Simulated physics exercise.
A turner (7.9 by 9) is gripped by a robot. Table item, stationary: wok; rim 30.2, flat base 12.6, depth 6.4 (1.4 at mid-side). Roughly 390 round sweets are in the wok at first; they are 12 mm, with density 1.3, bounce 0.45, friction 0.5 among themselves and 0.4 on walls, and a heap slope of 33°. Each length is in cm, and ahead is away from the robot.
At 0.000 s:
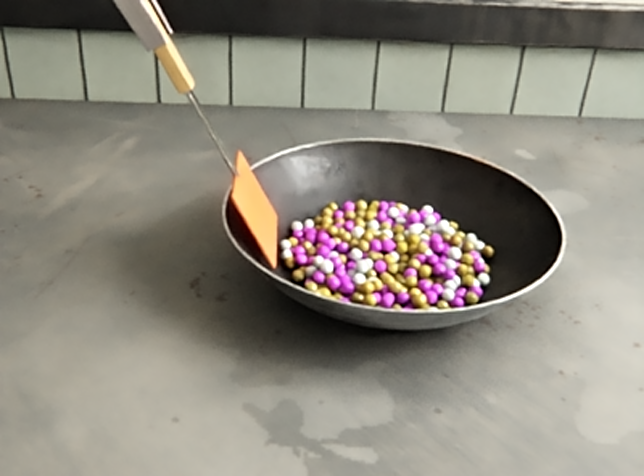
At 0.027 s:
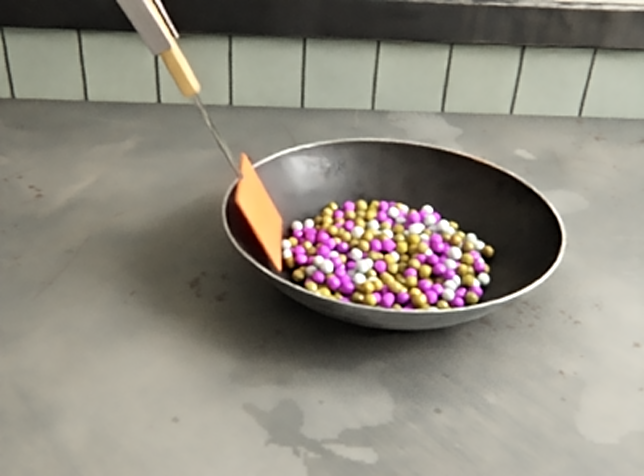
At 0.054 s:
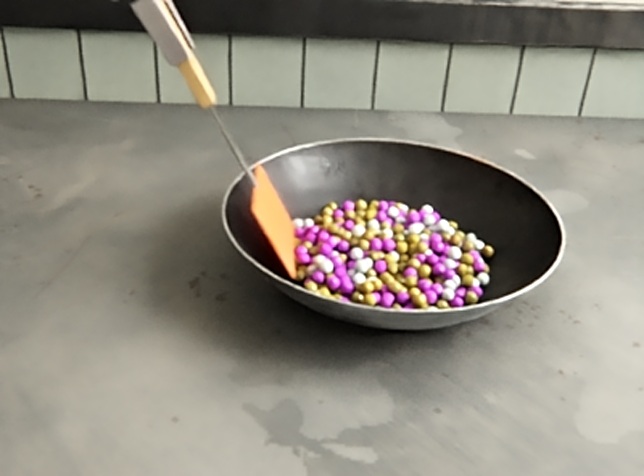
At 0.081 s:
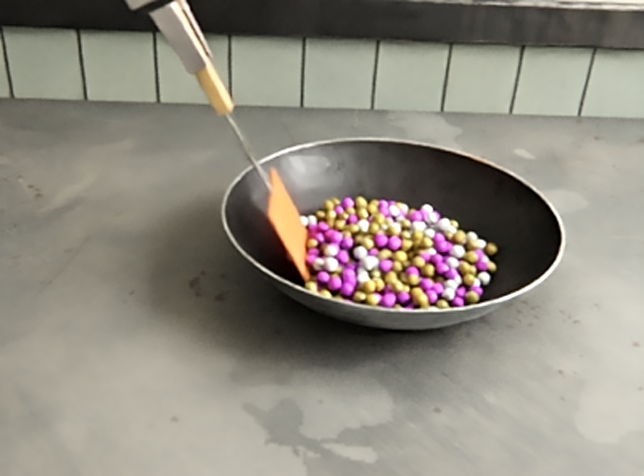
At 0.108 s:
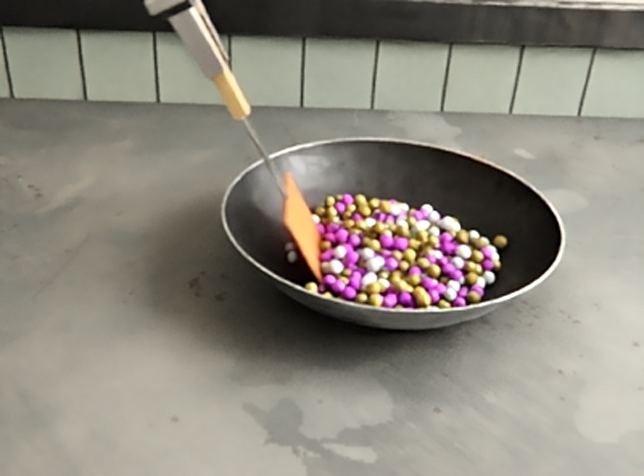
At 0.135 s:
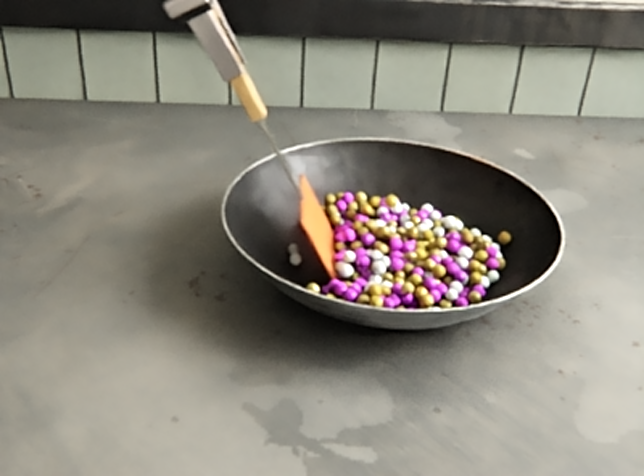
An orange turner held by a robot pushes colourful round sweets rightward in a dark wok.
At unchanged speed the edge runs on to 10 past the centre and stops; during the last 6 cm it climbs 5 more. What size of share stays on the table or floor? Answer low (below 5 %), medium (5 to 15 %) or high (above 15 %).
Medium.
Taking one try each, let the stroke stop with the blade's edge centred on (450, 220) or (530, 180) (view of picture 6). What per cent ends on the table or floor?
Around 0 per cent for the first try and 20 per cent for the second.
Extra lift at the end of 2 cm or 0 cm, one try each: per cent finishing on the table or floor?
First try around 10 percent, second try around 5 percent.
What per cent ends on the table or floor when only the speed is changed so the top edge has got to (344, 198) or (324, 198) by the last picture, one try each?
Estimates: About 20 %, about 15 %.
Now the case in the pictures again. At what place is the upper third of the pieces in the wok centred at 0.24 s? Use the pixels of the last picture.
At about (437, 243).
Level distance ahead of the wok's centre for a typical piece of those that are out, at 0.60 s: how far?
I reckon roughly 20 centimetres.
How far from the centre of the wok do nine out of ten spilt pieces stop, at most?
I'd put it at about 35 centimetres.
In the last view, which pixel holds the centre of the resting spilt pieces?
Centre of the spill: Approx. (638, 273).
After 0.24 s, sloping 63°, highest piece 4 above the table; 392 in the wok.
After 0.34 s, sloping 63°, highest piece 6 above the table; 392 in the wok.
After 0.60 s, sloping 63°, highest piece 7 above the table; 352 in the wok, 34 on the table or floor, 6 on the blade or in flight.
After 1.65 s, sloping 63°, highest piece 6 above the table; 351 in the wok, 41 on the table or floor.
In the end, 351 in the wok, 41 on the table or floor. That is 10 % on the table or floor.
